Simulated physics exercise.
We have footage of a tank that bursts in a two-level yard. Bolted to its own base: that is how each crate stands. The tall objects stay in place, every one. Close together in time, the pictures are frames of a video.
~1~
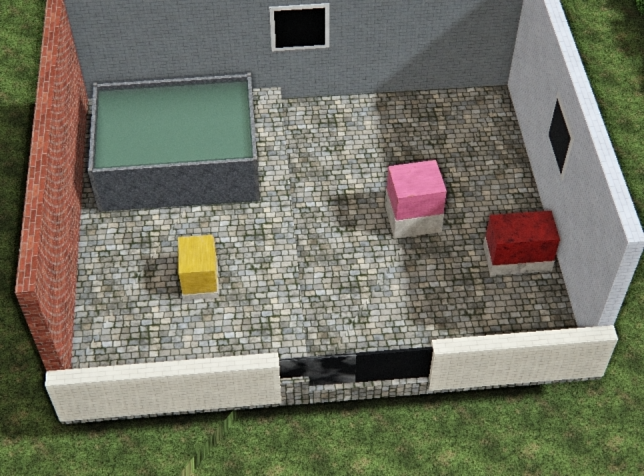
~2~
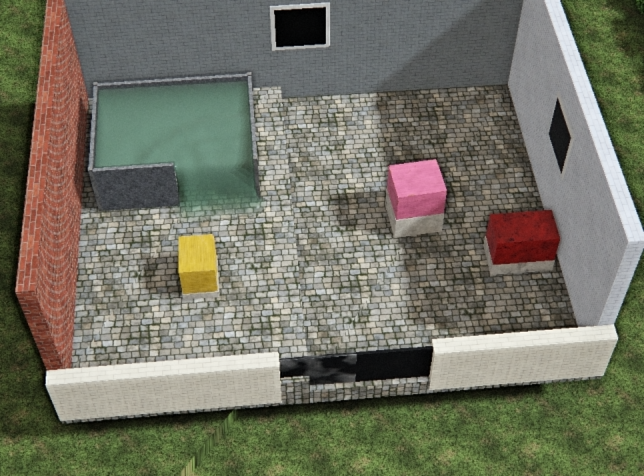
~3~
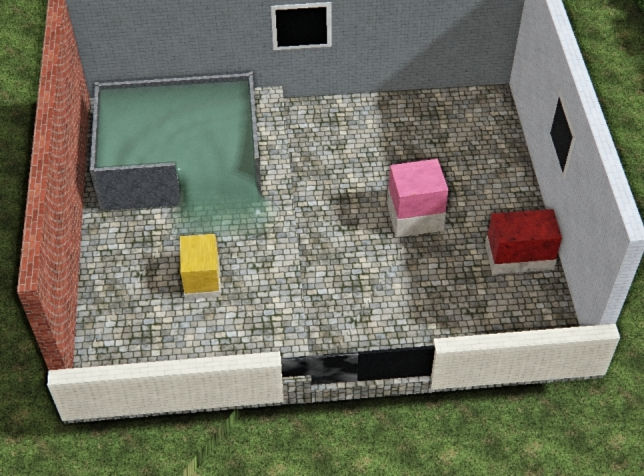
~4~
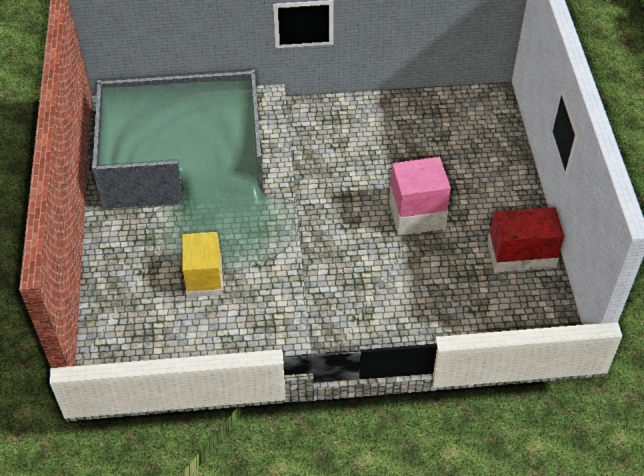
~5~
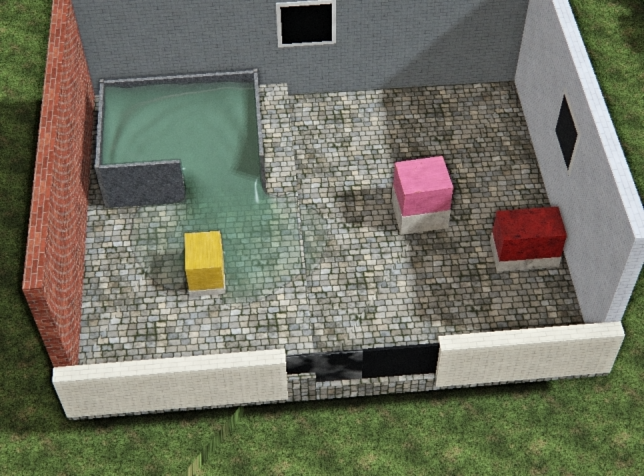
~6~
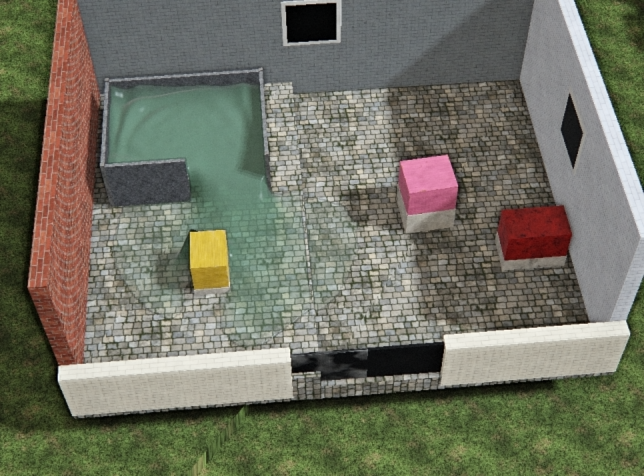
The clip shows a walled, paved yard with a tank of green water and yellow, pink and red boxes. The tank's front opens on its right side, and water pours out, spreading across the paving and around the still yellow box.
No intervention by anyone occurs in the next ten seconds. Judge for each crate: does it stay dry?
The yellow crate picks up moisture; the pink crate remains moisture-free; the red crate picks up moisture.
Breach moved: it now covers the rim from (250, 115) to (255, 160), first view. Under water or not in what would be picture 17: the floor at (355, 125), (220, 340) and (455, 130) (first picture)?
Point by point: Drenched, unwetted, drenched.
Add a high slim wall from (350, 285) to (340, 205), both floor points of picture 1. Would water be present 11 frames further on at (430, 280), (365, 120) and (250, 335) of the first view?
One by one: Spared, spared, soaked.
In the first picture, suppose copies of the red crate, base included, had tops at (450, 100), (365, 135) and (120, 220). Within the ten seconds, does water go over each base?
Outcome, in listed order: Is missed, is missed, is inundated.
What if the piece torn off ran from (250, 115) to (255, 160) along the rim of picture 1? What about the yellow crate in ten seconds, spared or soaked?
Looking at it, the yellow crate is left untouched.
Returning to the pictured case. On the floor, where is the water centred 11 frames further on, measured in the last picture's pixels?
Centre of the water: Near (237, 226).
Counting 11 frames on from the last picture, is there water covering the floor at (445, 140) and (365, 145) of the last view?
Clear, then clear.
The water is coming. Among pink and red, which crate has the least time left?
My answer: The pink-painted one.
A moment on, water covers 35 % of the floor; the yellow crate water round its plinth, the pink crate water round its plinth, the red crate not reached.
Next, water covers 50 % of the floor; the yellow crate water round its plinth, the pink crate water round its plinth, the red crate water round its plinth.
Then, water covers 60 % of the floor; the yellow crate water round its plinth, the pink crate water round its plinth, the red crate water round its plinth.
Later, water covers 85 % of the floor; the yellow crate water round its plinth, the pink crate water round its plinth, the red crate water round its plinth.
In the end, water covers 100 % of the floor; the yellow crate was topped, the pink crate stayed above the water, the red crate was topped.
